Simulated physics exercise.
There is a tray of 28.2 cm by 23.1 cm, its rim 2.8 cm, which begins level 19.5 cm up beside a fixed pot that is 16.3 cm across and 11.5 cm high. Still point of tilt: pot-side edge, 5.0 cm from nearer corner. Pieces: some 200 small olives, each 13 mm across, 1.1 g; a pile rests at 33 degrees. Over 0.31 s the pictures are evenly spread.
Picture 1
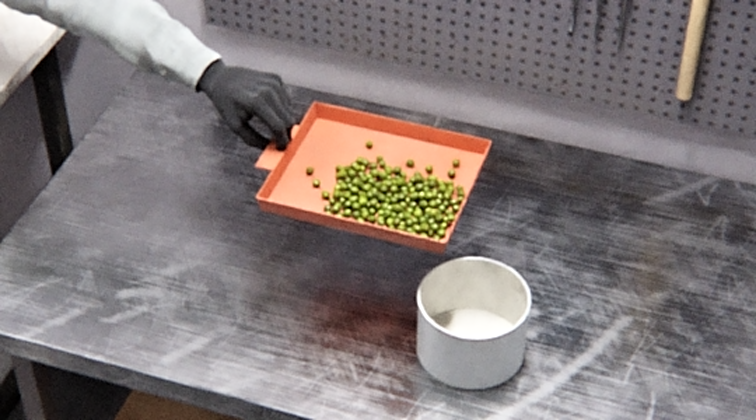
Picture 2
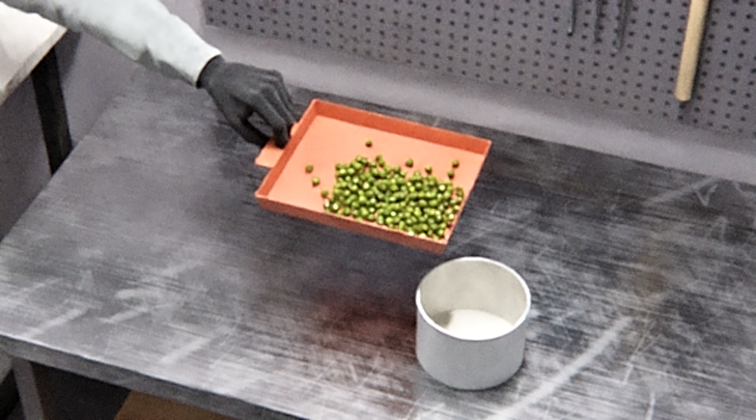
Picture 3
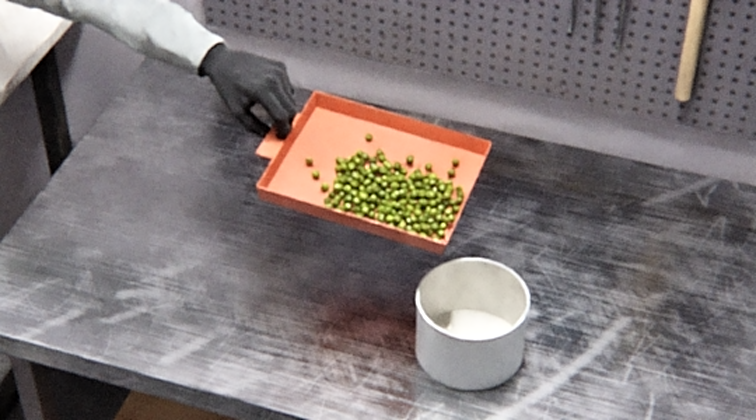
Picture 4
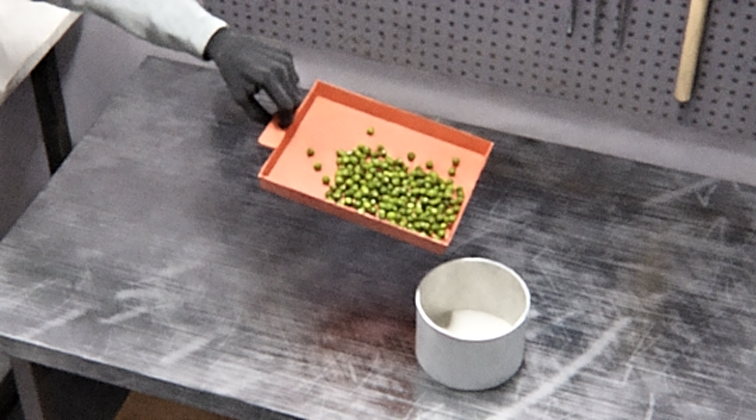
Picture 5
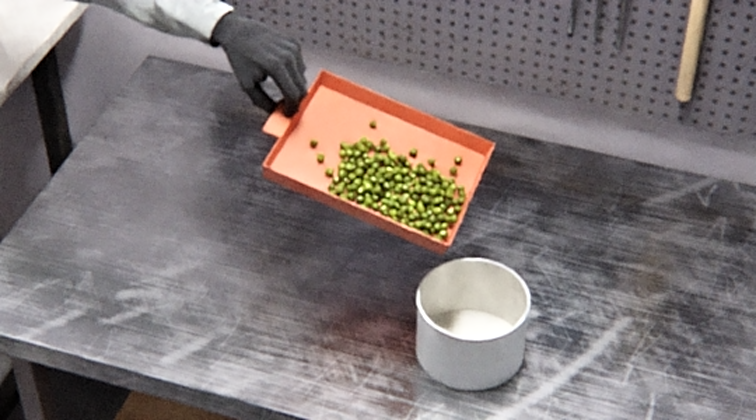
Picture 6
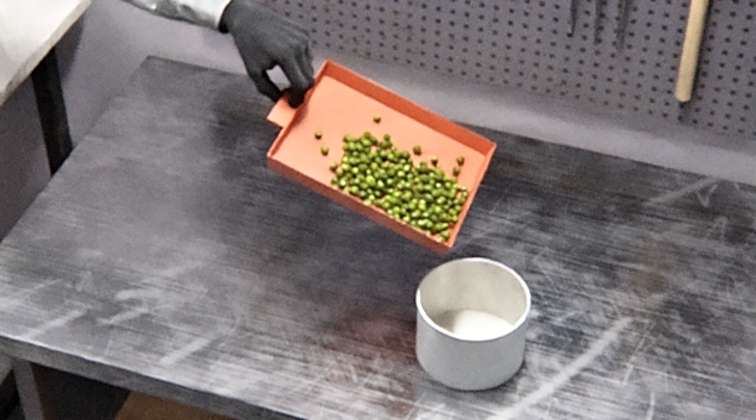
A shallow orange tray of small green olives is held over a scuffed dark workbench, seen from above at an angle, with a grey pegboard behind. A black-gloved hand in a pale sleeve grips its left-hand tab, and a silvery round pot stands at lower right. The hand, almost still at first, steadily raises the tray's left end, slanting it down rightward while the olives barely shift and the view stays fixed.
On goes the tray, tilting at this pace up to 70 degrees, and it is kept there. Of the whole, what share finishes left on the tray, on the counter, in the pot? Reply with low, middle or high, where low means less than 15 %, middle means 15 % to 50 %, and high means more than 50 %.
My answer: Left on the tray - high; counter - low; pot - low.
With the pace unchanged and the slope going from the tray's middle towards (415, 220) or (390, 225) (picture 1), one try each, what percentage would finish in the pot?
About 20 per cent on the first try and 10 per cent on the second.
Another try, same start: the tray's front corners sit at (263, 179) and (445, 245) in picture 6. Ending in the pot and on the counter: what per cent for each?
The pot gets 10 and the counter 0.
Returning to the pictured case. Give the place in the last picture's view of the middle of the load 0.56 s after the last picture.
Close to pixel (449, 191).
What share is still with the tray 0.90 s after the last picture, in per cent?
Some 90 per cent of the load.
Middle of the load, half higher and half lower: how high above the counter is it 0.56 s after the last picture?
Height: Around 24 cm.
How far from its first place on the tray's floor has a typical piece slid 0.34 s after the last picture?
I'd say close to 2 centimetres.
Then, 0.34 s after the last picture, tilt 44 degrees; the tray holds 100 %, the pot 0 %.
Then, 0.56 s after the last picture, tilt 61 degrees; the tray holds 100 %, the pot 0 %.
Then, 0.90 s after the last picture, tilt 70 degrees; the tray holds 90 %, the pot 5 %.
In the end, tray 90 %, counter 5 %, pot 5 %.
